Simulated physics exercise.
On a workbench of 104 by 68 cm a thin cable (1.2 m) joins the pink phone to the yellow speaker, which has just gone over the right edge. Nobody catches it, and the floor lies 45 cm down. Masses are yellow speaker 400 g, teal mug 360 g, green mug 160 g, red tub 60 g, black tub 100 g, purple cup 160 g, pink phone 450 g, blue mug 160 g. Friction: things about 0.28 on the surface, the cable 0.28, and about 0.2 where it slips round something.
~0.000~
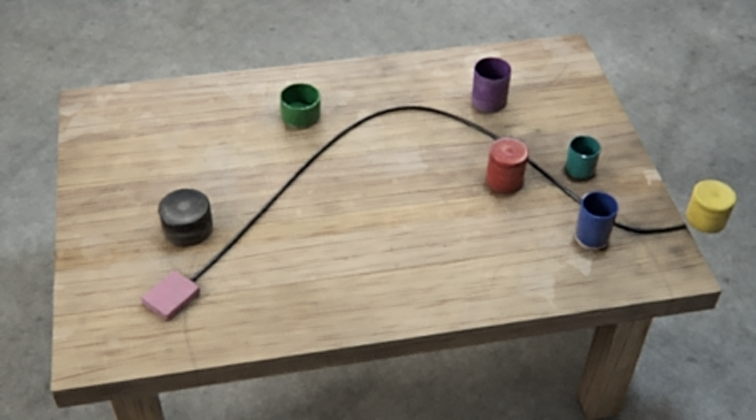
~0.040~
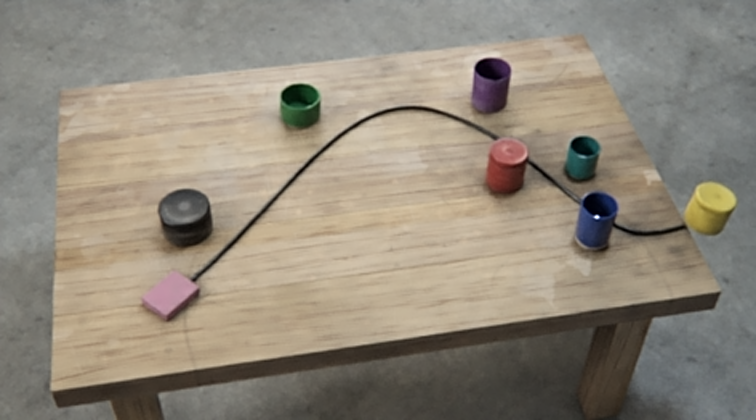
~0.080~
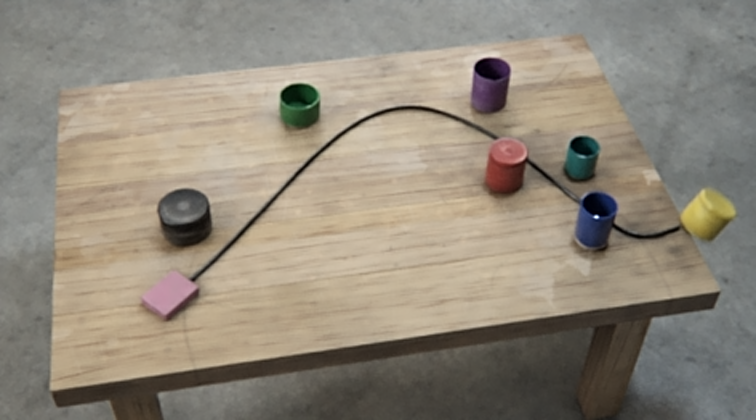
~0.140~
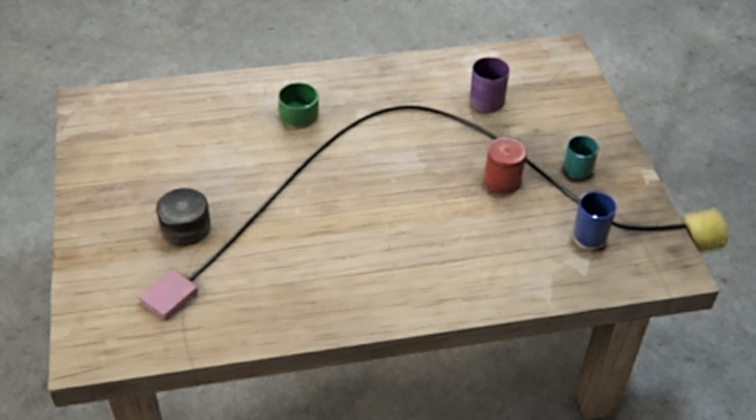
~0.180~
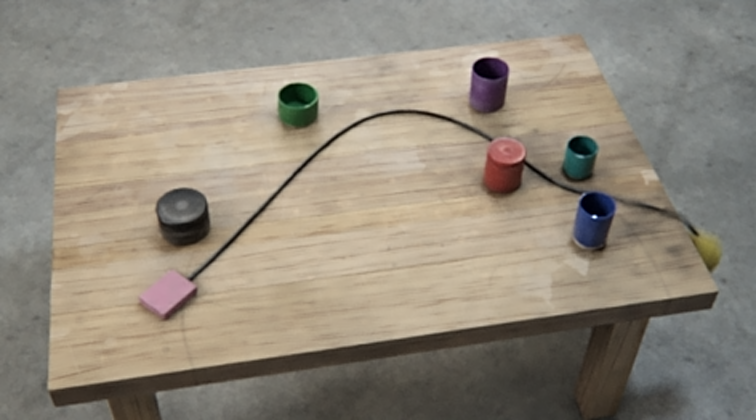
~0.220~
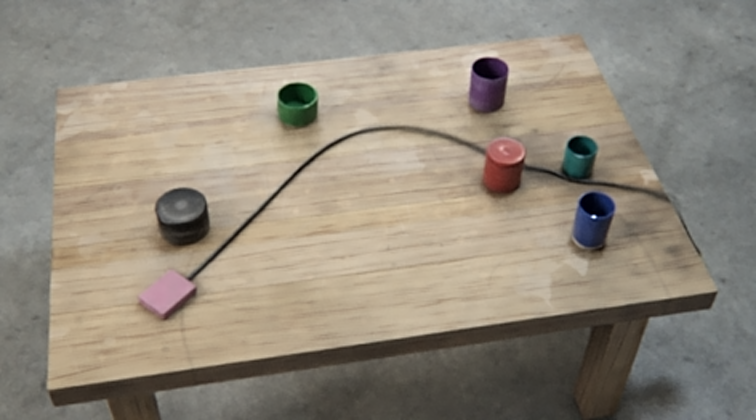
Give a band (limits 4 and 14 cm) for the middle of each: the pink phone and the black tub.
In order: The pink phone slides into the middle band; the black tub barely shifts.
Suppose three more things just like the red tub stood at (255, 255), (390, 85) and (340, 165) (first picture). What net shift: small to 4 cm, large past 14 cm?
In that order: Large, small, large.
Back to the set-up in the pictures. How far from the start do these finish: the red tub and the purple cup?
Red tub off the top, purple cup 0 cm.
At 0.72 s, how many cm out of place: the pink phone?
Pink phone 10 cm.
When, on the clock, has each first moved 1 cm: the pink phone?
About: Pink phone 0.36 s.
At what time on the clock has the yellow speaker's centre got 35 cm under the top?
About: 0.34 s.
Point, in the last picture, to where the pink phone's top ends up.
At about (232, 279).
At 0.5 s, the cable's tail end at (235, 290); pink phone 6 cm off its start, red tub on its side, 32 cm off its start, yellow speaker over the edge.
At 0.7 s, the cable's tail end at (256, 290); pink phone 10 cm off its start, red tub over the edge, yellow speaker over the edge.
At 1.0 s, the cable's tail end at (256, 290); pink phone 10 cm off its start at (232, 279), red tub over the edge, yellow speaker over the edge.
At 1.2 s, the cable's tail end at (256, 290); pink phone 10 cm off its start, red tub over the edge, yellow speaker over the edge.
At 2.4 s, the cable's tail end at (256, 290); pink phone 10 cm off its start at (232, 279), black tub 0 cm off its start at (181, 205), red tub over the edge, yellow speaker over the edge.
